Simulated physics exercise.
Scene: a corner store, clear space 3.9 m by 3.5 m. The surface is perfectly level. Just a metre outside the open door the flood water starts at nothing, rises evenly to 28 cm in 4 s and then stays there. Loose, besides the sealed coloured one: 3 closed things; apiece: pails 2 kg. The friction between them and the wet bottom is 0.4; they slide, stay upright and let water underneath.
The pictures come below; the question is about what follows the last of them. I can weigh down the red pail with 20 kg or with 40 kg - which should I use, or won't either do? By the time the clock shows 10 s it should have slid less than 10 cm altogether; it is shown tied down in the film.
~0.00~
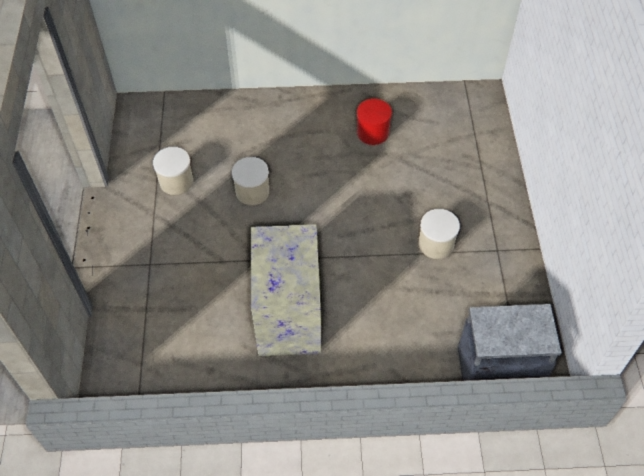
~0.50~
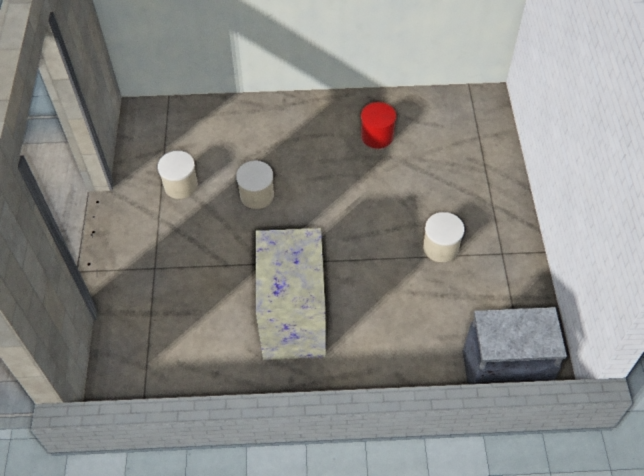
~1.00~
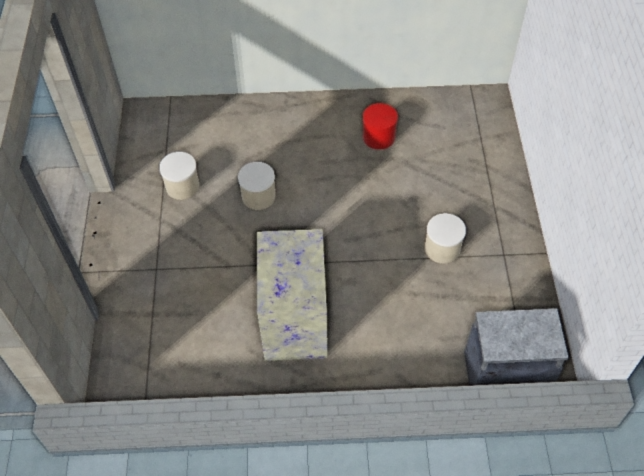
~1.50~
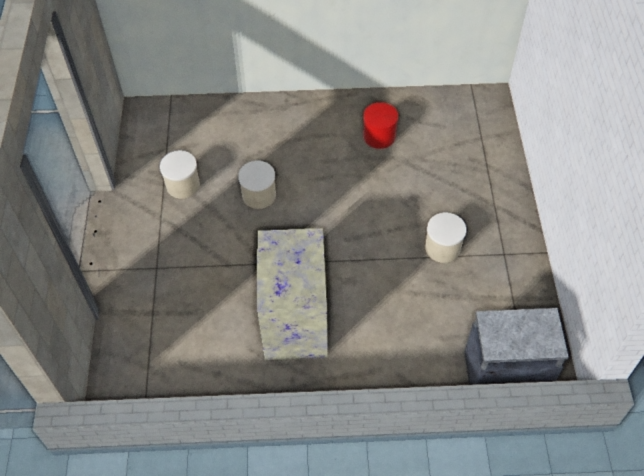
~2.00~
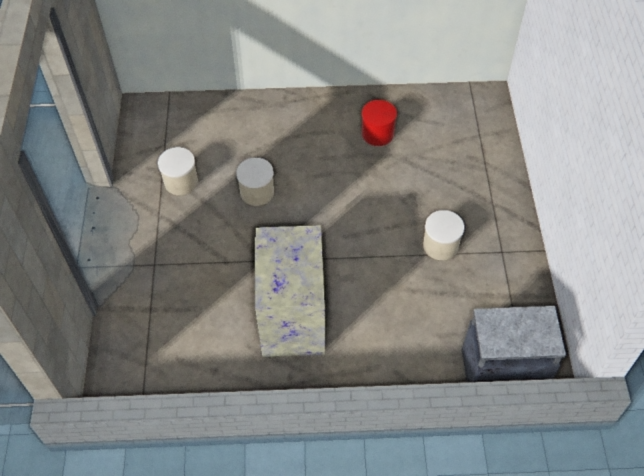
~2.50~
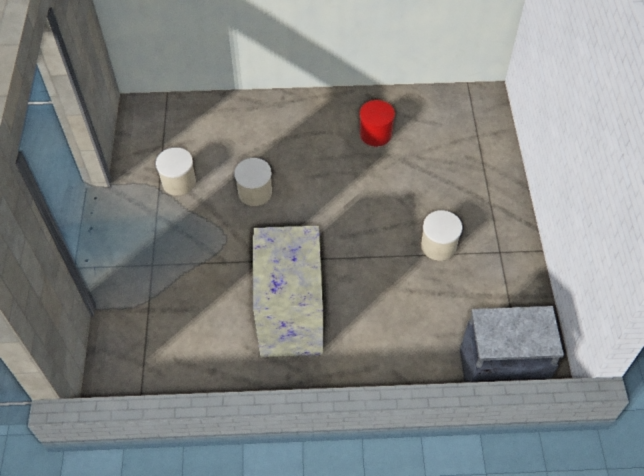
Go with the lighter one.
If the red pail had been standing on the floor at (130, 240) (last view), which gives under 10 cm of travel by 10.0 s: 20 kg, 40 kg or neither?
Here only the heavier suffices.
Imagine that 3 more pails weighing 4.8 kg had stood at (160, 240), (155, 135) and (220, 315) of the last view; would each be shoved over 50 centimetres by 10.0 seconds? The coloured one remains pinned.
In turn: More, less, past it.
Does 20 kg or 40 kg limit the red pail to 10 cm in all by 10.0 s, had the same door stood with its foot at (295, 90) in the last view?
Result: Lighter option suffices.
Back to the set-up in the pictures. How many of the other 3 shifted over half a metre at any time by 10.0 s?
I make that 3.
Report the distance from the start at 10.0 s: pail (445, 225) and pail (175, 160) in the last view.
The first is 10 cm from its start, the second 30 cm.
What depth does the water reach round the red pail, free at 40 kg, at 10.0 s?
Close to 19 cm deep.
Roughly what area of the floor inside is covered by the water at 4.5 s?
Wet: Near 9.0 m2.
After 3.5 s the red pail would be 0 cm from its start with 20 kg and 0 cm from its start with 40 kg; 0 cm of water round it then.
After 4.5 s the red pail would be 0 cm from its start with 20 kg and 0 cm from its start with 40 kg; 2 cm of water round it then.
After 7.0 s the red pail would be 0 cm from its start with 20 kg and 0 cm from its start with 40 kg; 9 cm of water round it then.
After 10.0 s the red pail would be 0 cm from its start with 20 kg and 0 cm from its start with 40 kg; 19 cm of water round it then.
